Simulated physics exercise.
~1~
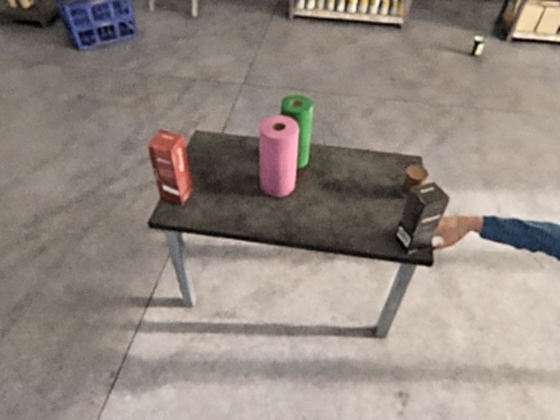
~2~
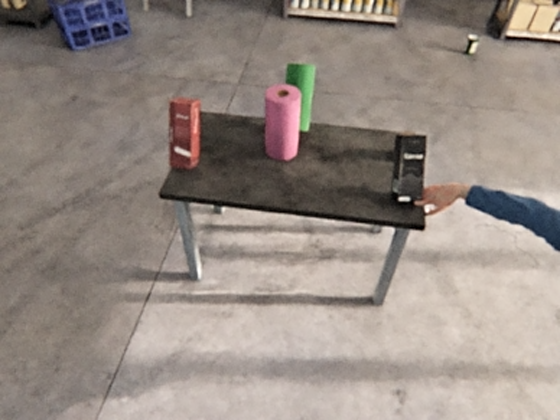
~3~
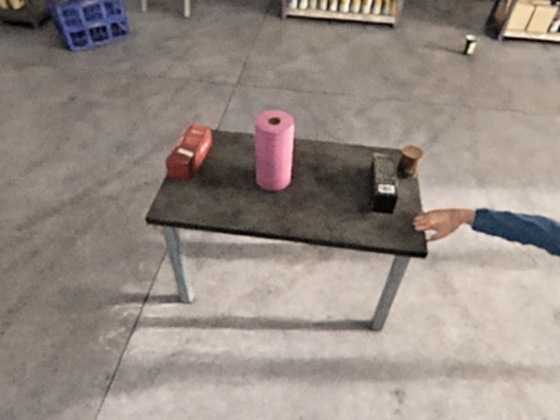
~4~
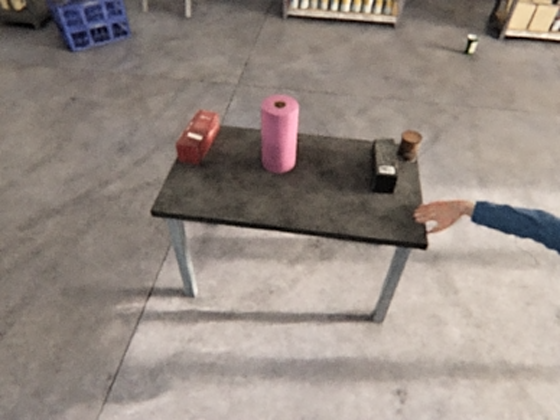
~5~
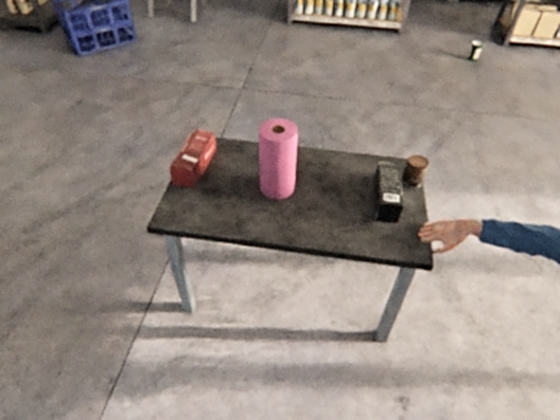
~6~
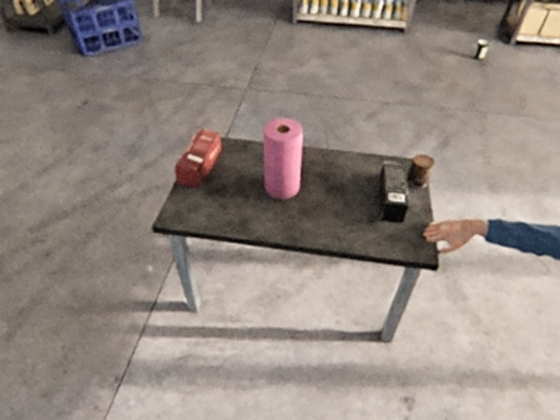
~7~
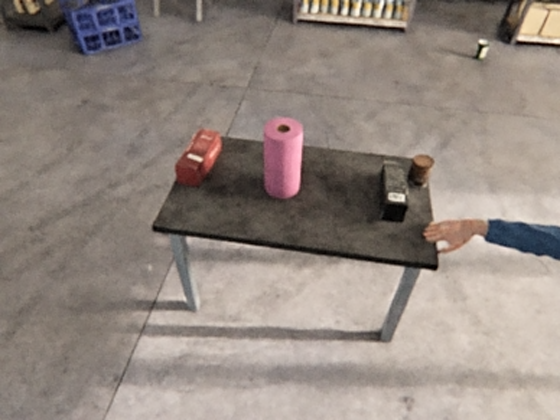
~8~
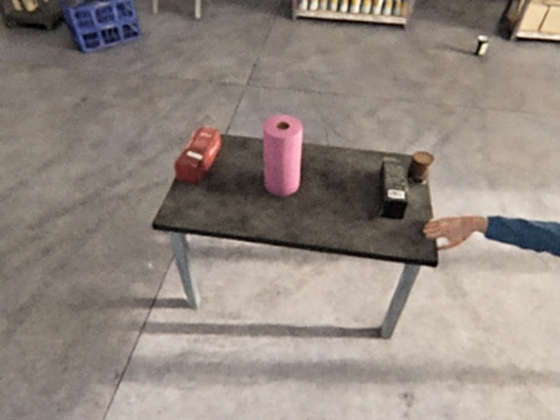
In this clip, a hand at the right edge of a dark table shifts it back and forth; the red and black cartons topple onto their sides and the green roll disappears from the top, while the pink roll and brown tin remain upright as the table comes to rest.
